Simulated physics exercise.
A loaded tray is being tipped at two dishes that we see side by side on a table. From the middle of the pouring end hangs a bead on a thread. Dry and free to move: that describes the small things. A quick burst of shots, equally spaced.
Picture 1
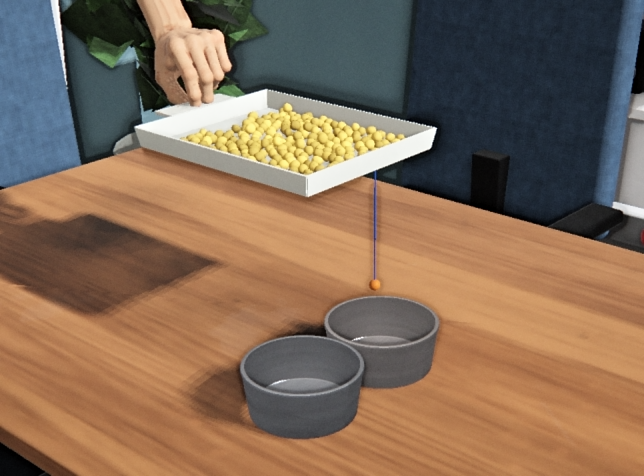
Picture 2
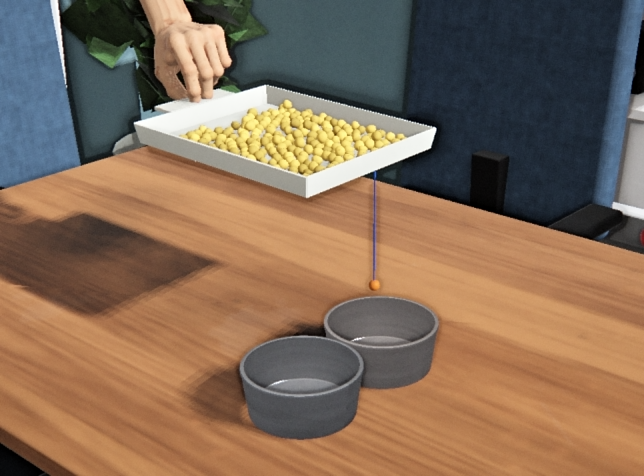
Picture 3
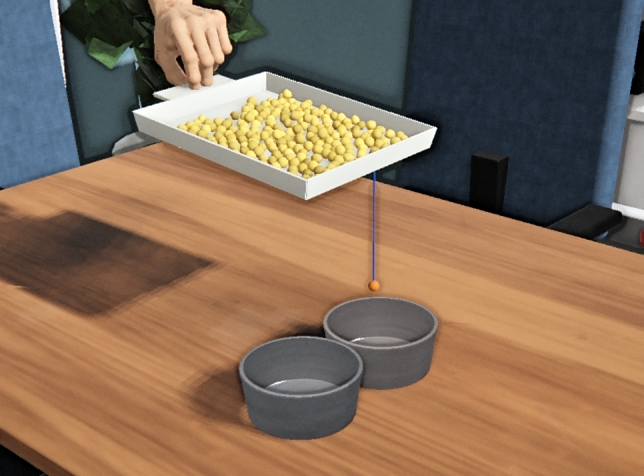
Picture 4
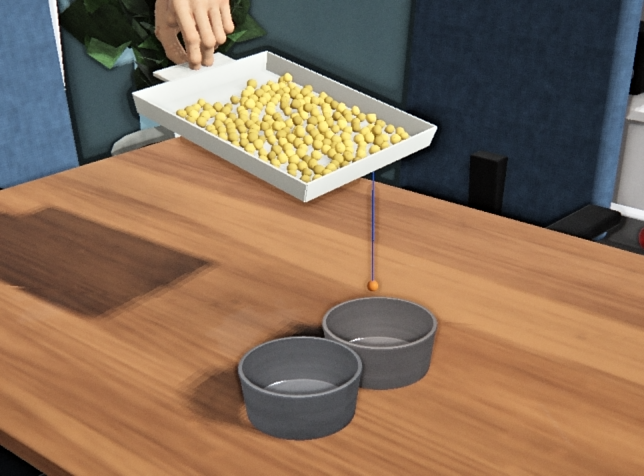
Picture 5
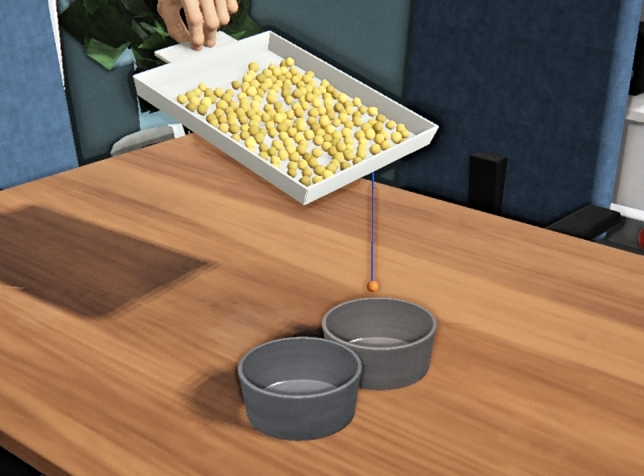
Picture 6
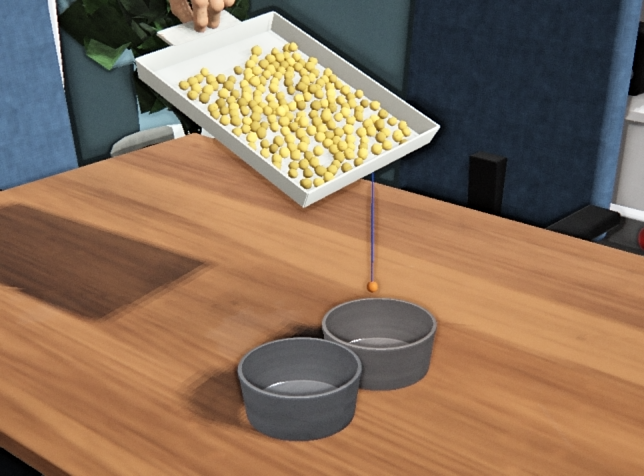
A hand tilts a white tray of small yellow balls steadily steeper above two grey dishes.
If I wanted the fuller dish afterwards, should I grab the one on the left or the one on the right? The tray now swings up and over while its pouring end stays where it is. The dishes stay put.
Grab the right one.
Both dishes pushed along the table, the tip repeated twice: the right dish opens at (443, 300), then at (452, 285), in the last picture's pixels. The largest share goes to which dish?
The dish to the left, then the dish to the left.
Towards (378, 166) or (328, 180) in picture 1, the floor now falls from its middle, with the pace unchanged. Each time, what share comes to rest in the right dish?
Lab note: Try one about 20 %, try two 30 %.
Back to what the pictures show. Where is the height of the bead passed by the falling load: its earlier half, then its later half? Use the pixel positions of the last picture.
I'd put it at roughly (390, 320), and after that at roughly (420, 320).
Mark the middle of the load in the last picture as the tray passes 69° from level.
I'd mark it close to (340, 115).
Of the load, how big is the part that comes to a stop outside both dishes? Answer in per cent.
About 60 per cent.
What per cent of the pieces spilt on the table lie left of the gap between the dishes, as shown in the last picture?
It works out at some 10 percent.
Soon after the last picture, tray tipped steeply; all on the tray.
A little later, tray tipped past a quarter turn; nearly all on the tray; a stray few in the right dish; a stray few in the air.
Later still, tray tipped past a quarter turn; a small part in the left dish; about a quarter in the right dish; about half outside both; a stray few in the air.
At rest, tray tipped past a quarter turn; a small part in the left dish; about a quarter in the right dish; about half outside both; a stray few in the air.
